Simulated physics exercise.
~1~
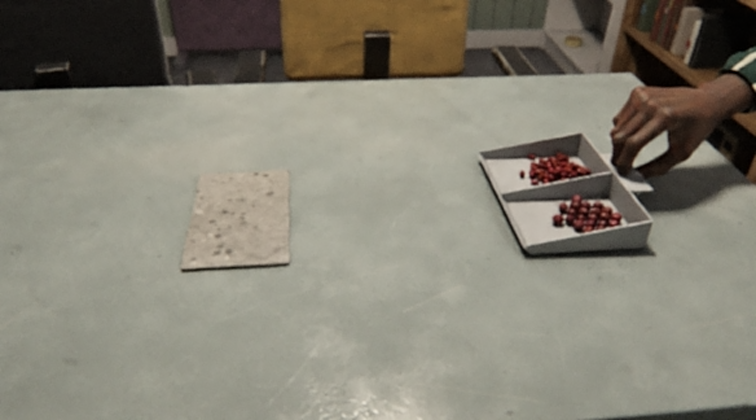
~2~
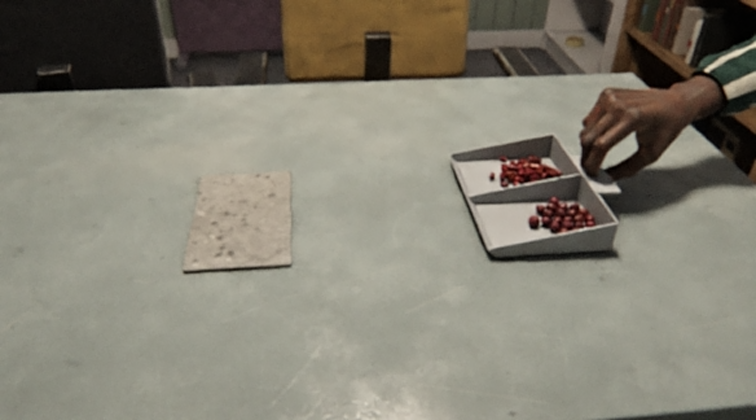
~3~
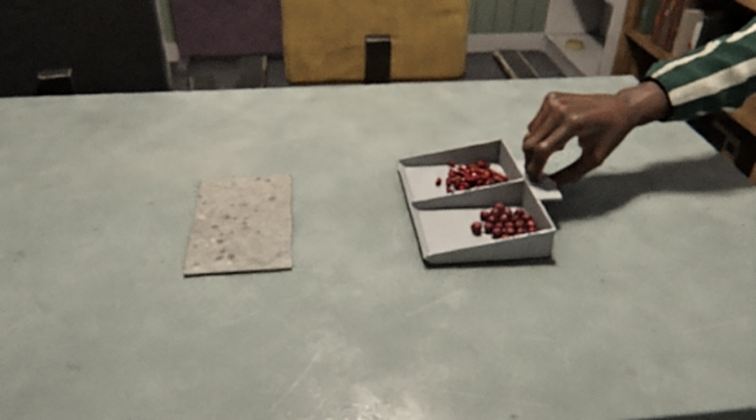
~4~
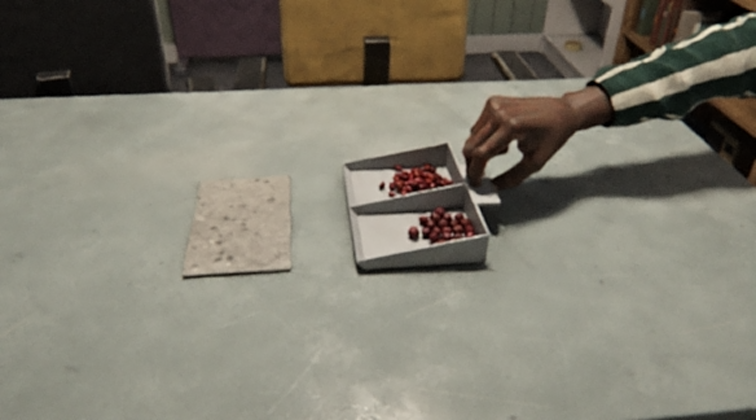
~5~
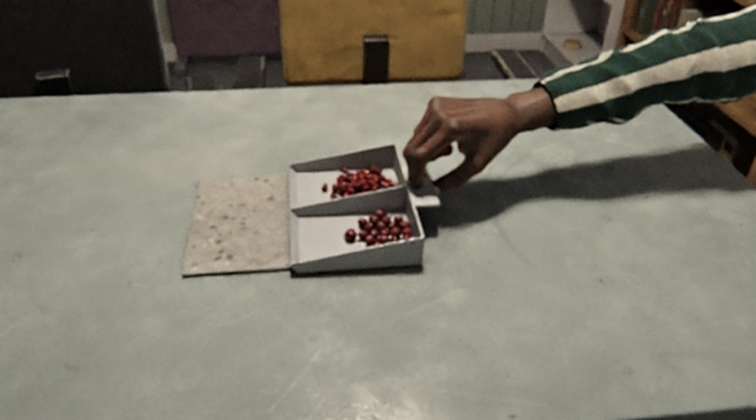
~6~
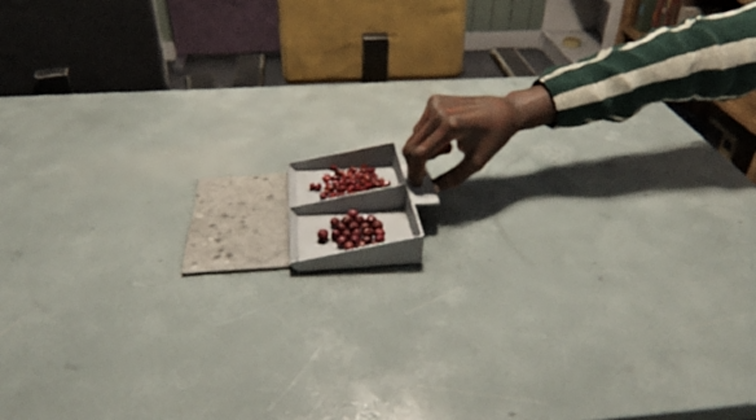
The clip shows a hand sliding a shallow, divided grey tray holding two piles of small red pieces leftward across a table until it stops against a flat speckled slab, where both piles shift left toward the front rim and remain inside their compartments.
